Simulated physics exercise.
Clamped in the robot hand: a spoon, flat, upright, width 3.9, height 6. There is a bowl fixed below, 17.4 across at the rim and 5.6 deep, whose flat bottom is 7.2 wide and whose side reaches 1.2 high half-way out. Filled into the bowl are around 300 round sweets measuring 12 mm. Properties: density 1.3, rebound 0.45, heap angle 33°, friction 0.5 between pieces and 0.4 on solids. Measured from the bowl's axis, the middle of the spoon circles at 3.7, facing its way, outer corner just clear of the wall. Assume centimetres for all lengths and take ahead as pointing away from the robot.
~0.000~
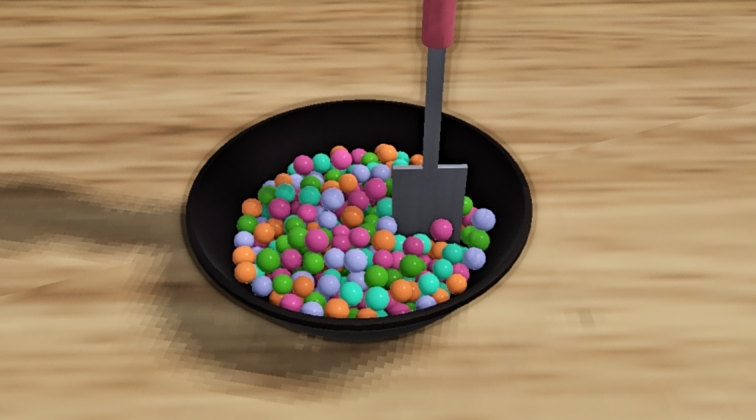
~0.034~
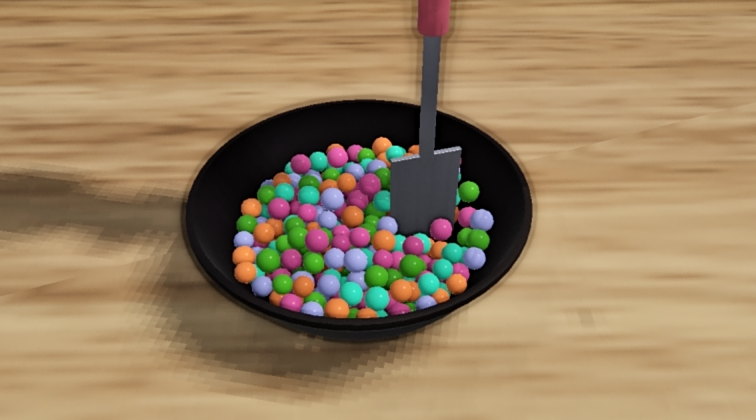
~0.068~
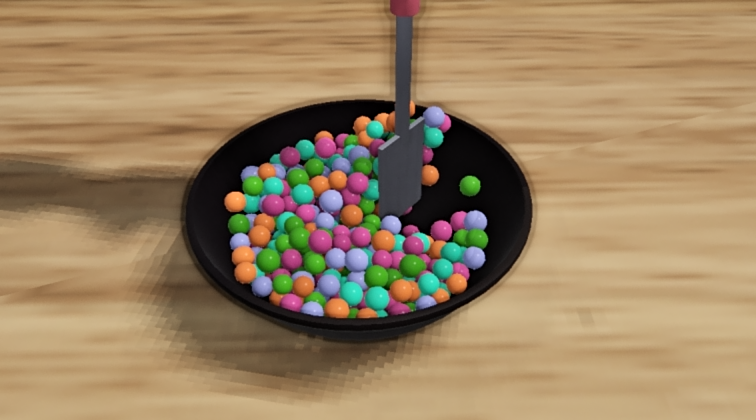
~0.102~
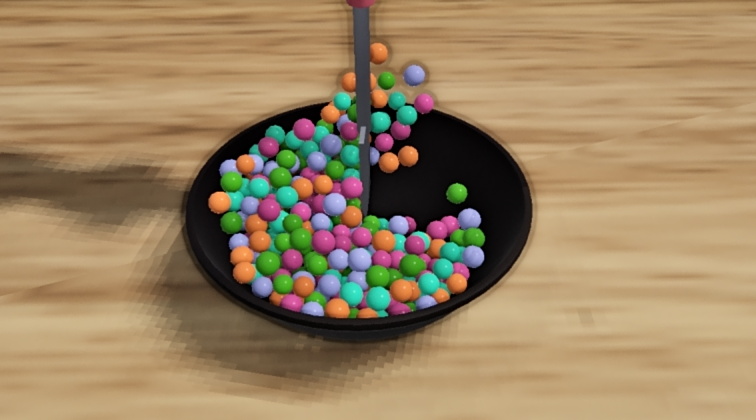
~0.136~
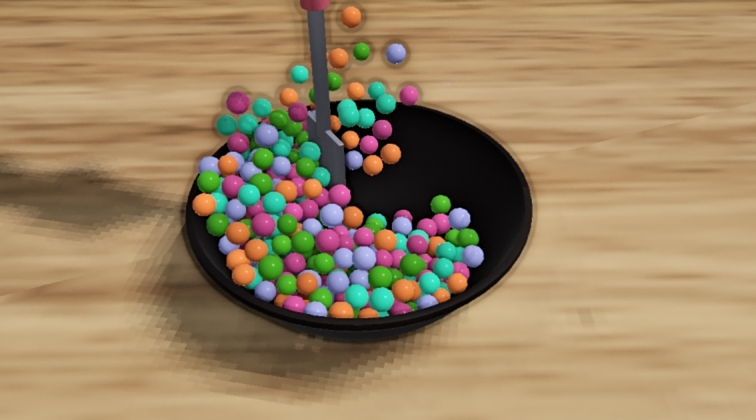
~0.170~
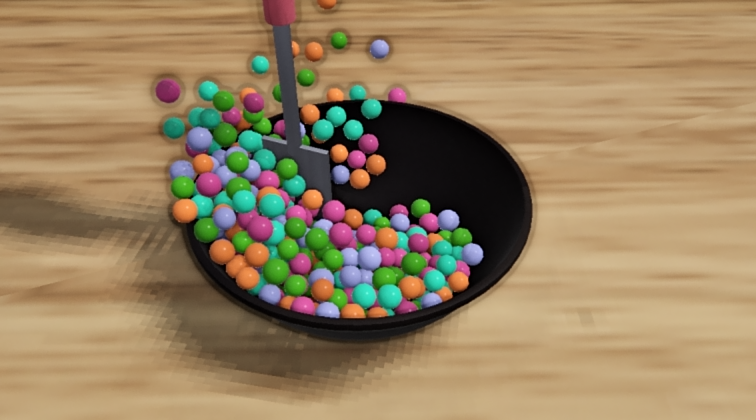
The video shows a red-handled spatula sweeping leftward through small multicoloured balls in a black bowl on a wooden surface, turning as it moves, pushing them into a heap at the left while several fly up above the far rim.
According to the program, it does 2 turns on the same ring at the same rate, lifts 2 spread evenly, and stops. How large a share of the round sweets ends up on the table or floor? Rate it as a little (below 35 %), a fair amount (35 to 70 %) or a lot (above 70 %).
A fair amount.
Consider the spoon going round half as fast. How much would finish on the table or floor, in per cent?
Roughly 15 per cent.
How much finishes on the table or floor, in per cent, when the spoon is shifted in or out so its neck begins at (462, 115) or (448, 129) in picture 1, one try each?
30 and 45 %.
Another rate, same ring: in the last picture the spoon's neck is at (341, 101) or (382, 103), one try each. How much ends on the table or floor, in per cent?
Some 25 and 15 per cent respectively.
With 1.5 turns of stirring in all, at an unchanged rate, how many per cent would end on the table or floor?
Then some 45 per cent.
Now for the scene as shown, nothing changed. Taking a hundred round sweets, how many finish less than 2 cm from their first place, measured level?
About 5 per cent.
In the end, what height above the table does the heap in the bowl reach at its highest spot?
5.0 cm or so.
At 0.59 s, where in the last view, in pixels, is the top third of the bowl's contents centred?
Around (296, 232).
After 0.38 s, 14° round, highest piece 10 above the table; 195 in the bowl, 76 on the table or floor, 30 in flight or on the tool.
After 0.59 s, 231° round, highest piece 7 above the table; 169 in the bowl, 130 on the table or floor, 2 in flight or on the tool.
After 0.89 s, 0° round, highest piece 5 above the table; 168 in the bowl, 133 on the table or floor.
After 1.59 s, 0° round, highest piece 5 above the table; 168 in the bowl, 133 on the table or floor.
At rest, 168 in the bowl, 133 on the table or floor. That is 44 % on the table or floor.
